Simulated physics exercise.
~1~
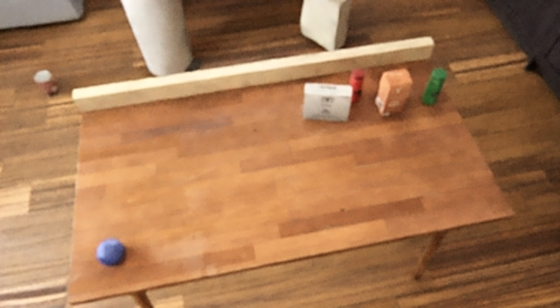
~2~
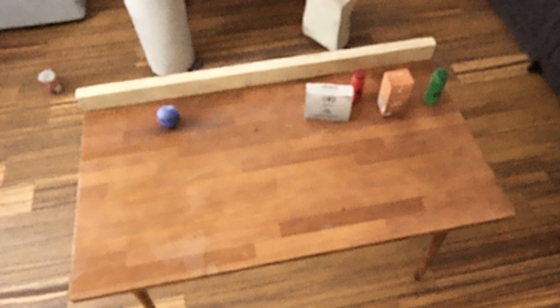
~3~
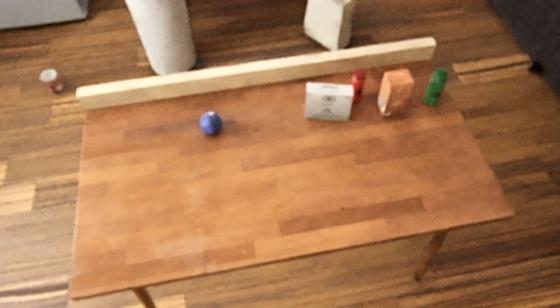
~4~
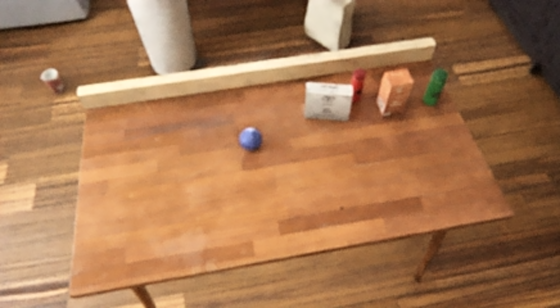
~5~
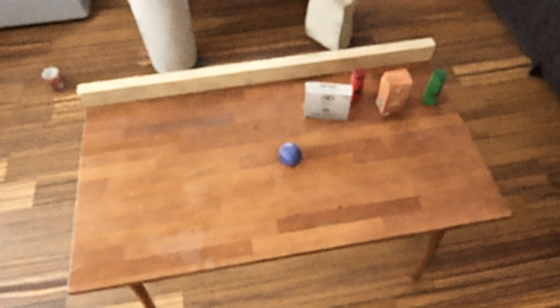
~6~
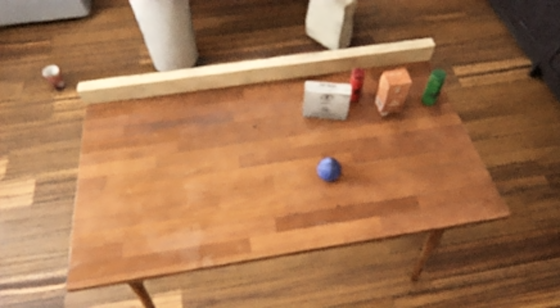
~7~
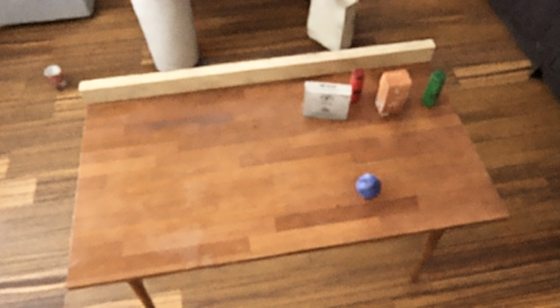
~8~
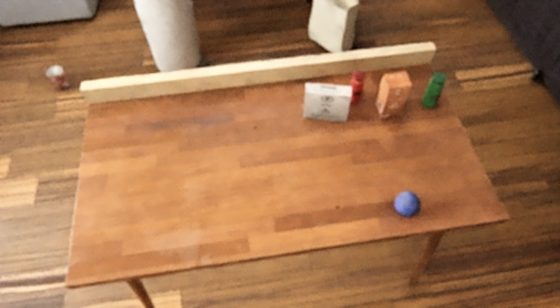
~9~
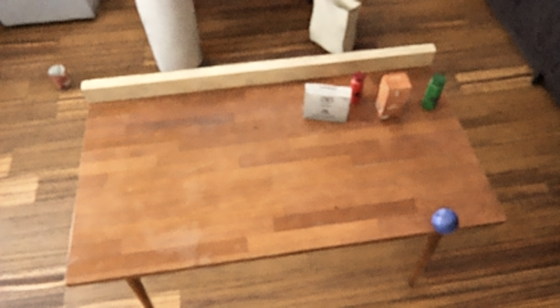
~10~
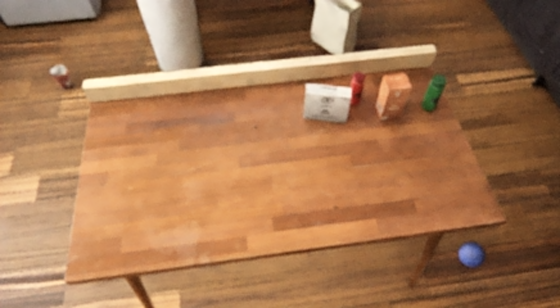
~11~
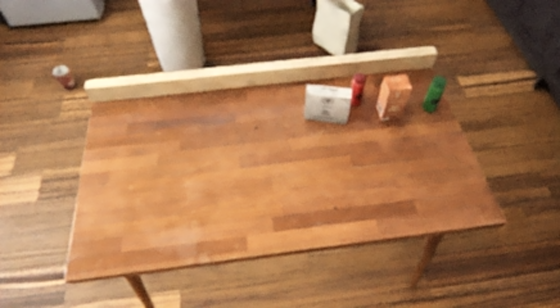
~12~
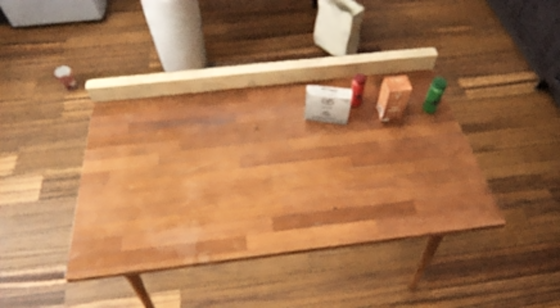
To begin with, a blue ball is near the left front corner of a wooden table, while a white packet, a red shaker, an orange carton and a green shaker stand towards the far right. The ball travels up and slightly right to the pale batten along the far edge. It then turns away and rolls in a long slant down to the right, passing in front of the standing items without touching them. Reaching the near edge by the right corner, it goes over and drops out of view. All four items remain standing in their places.
